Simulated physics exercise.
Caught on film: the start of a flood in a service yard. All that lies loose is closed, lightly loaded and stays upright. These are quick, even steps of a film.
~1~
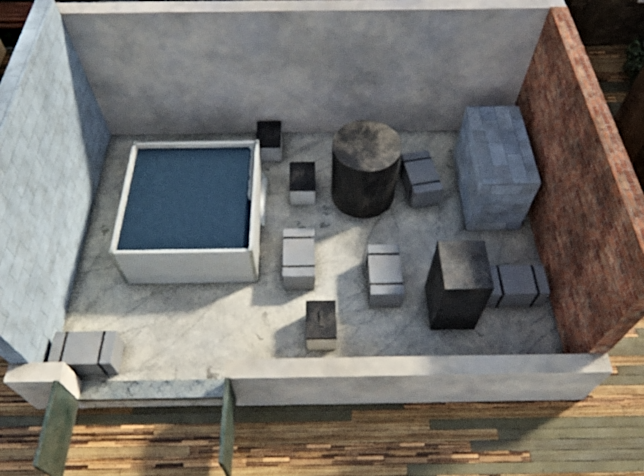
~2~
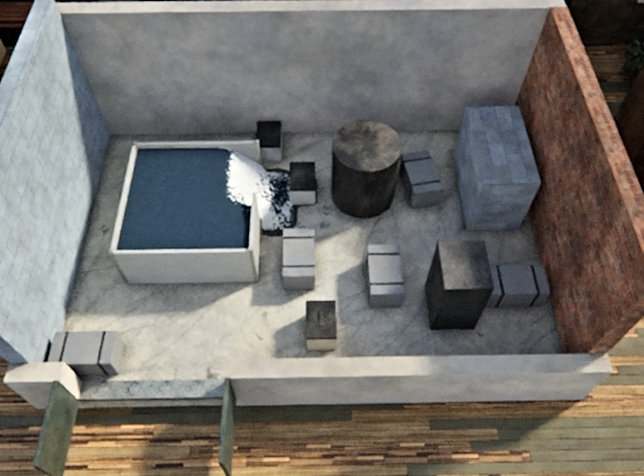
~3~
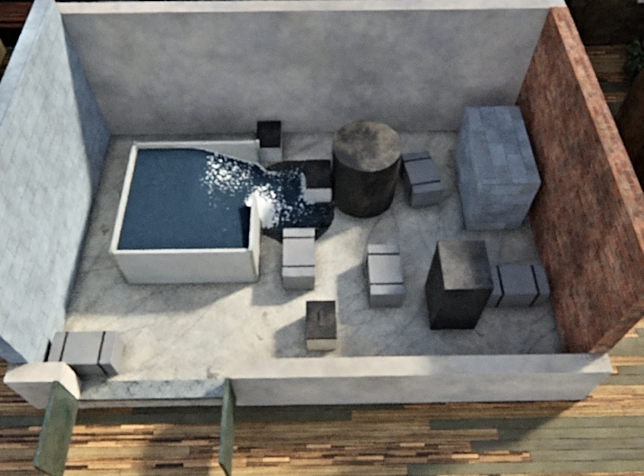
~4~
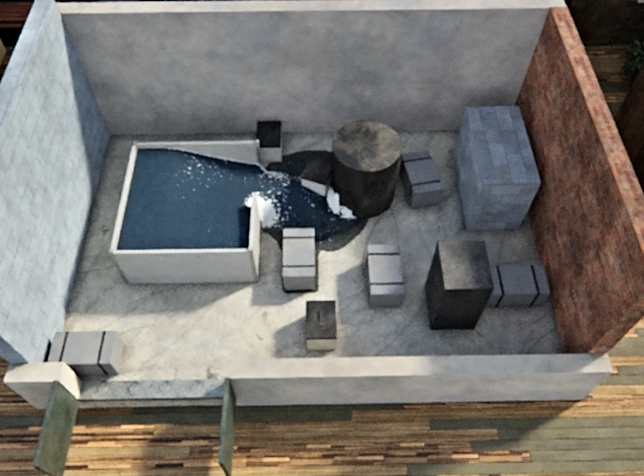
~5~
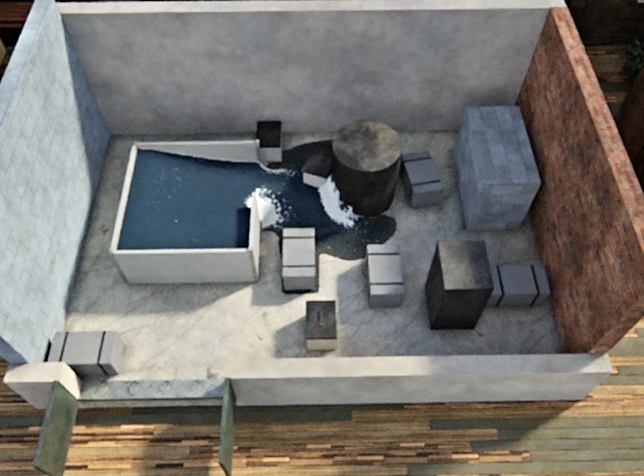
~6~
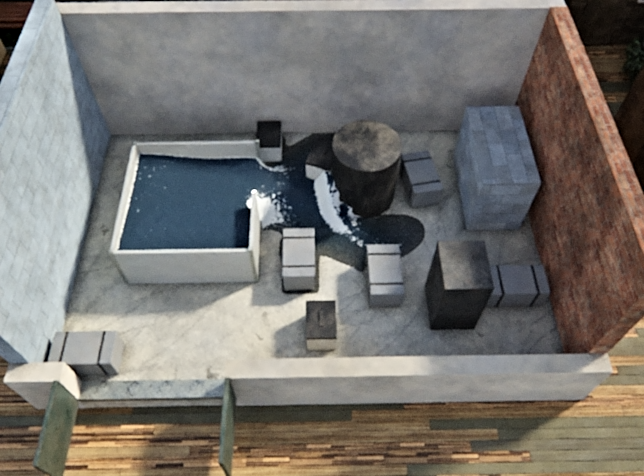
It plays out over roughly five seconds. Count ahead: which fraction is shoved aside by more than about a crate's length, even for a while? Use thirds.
Share: Between one and two thirds.
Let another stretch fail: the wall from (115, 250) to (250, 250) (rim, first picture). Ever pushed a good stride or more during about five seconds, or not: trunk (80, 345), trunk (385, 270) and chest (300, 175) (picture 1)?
In turn: Shifted that much, under that, no.
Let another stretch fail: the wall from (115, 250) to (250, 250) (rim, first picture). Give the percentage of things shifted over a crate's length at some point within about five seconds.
I make it 20 per cent.
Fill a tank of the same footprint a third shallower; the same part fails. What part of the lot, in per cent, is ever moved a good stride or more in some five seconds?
Roughly 40 per cent.
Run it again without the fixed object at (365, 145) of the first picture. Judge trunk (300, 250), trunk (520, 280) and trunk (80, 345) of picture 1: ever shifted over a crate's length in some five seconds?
One after the other: Short of that, that far or more, no.
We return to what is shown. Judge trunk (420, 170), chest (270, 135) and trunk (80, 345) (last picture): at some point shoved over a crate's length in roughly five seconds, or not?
In that order: Never so far, that far or more, no.
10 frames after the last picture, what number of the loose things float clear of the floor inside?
It comes to 1.
A moment on, 1 of 8 are well off their spots; 1 afloat.
Next, 2 of 8 are well off their spots; 1 afloat.
Later, 4 of 8 are well off their spots; 2 afloat.
In the end, 4 of 8 are well off their spots, and 4 have been at some point; 5 afloat.
